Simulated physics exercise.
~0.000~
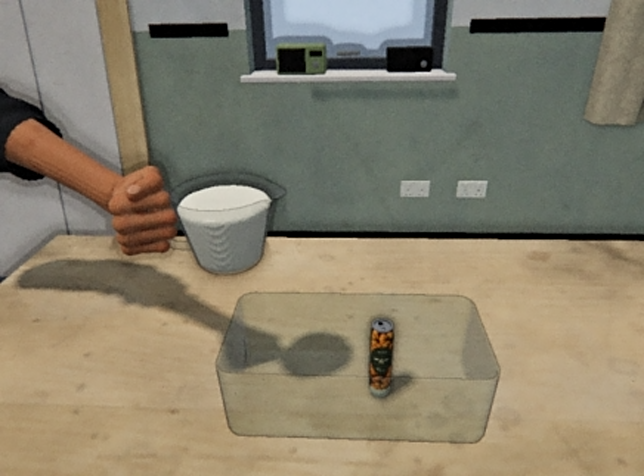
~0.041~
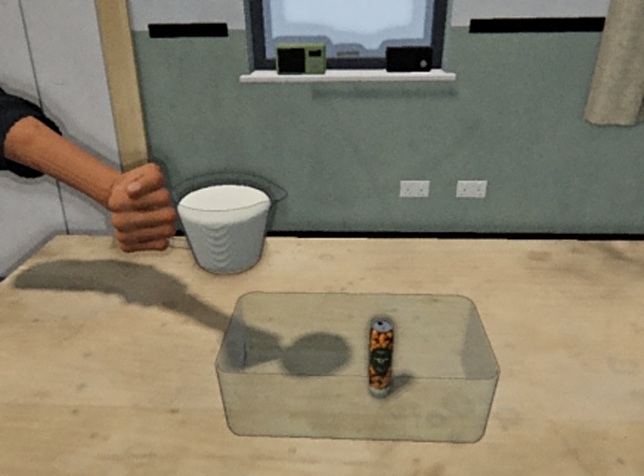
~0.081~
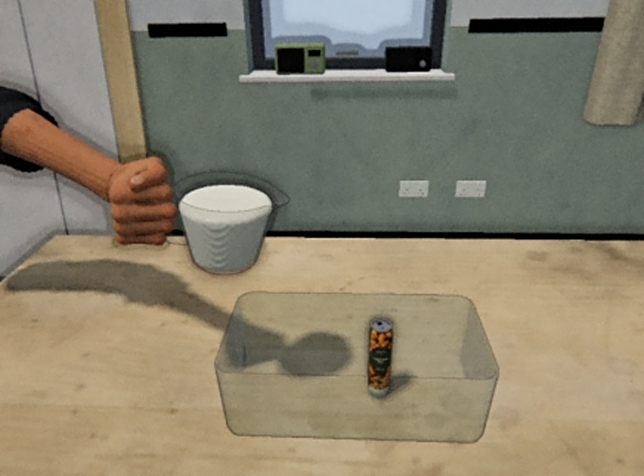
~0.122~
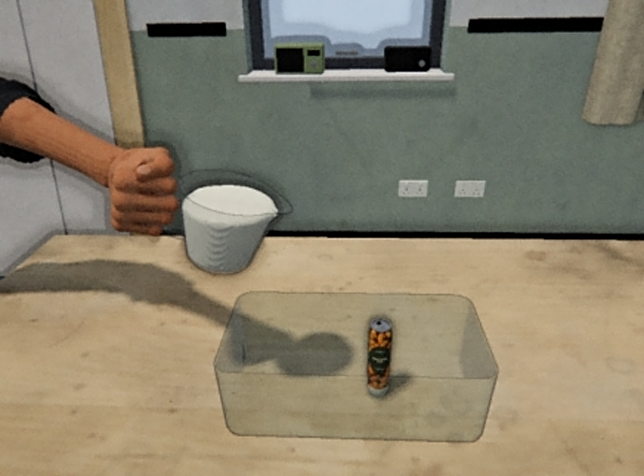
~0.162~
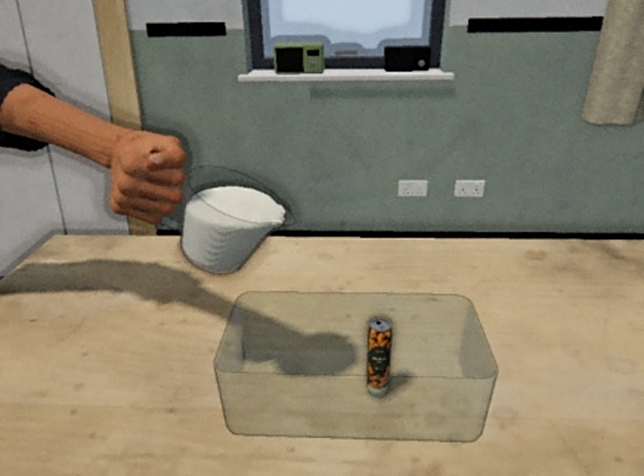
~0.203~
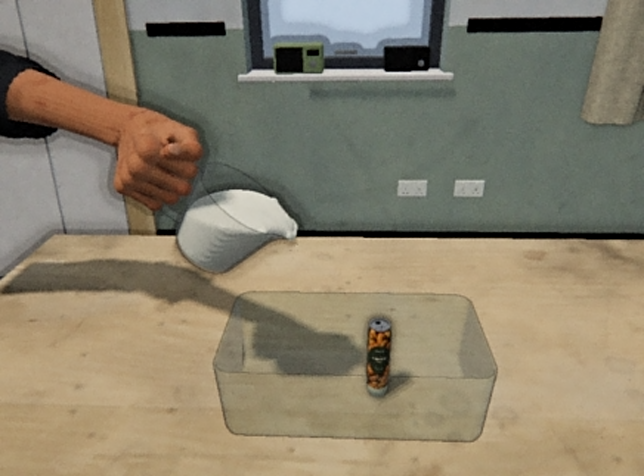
A jug of white milk sat level beside a closed fist, then tilted steadily to the right as the hand rolled over, its lip dipping near a clear basin with a small tin inside.
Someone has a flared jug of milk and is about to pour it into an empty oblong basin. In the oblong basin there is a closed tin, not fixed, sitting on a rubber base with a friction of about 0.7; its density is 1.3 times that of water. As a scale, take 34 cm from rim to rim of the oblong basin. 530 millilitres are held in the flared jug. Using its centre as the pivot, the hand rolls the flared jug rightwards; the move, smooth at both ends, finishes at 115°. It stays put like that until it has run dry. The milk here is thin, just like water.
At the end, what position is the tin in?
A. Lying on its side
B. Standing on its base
Standing on its base.
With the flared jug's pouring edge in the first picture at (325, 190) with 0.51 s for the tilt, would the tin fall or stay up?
Then it tips over.
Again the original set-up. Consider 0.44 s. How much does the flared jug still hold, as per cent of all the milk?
Near 22 in a hundred.
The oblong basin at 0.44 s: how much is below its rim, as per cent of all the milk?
Roughly 44 per cent.
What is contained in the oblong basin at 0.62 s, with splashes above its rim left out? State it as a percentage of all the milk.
Some 94 per cent.
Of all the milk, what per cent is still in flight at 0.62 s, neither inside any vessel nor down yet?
Around 5 percent of it is airborne.
By 0.44 s the tilt is 110° and 22 per cent is still to pour; the tin stands where it began.
By 0.62 s the tilt is 115° and 1 per cent is still to pour; the tin stands where it began.
By 0.81 s the tilt is 115° and 0 per cent is still to pour; the tin stands where it began.
By 1.01 s the tilt is 115° and 0 per cent is still to pour; the tin stands where it began.
At rest the tin stands where it began.
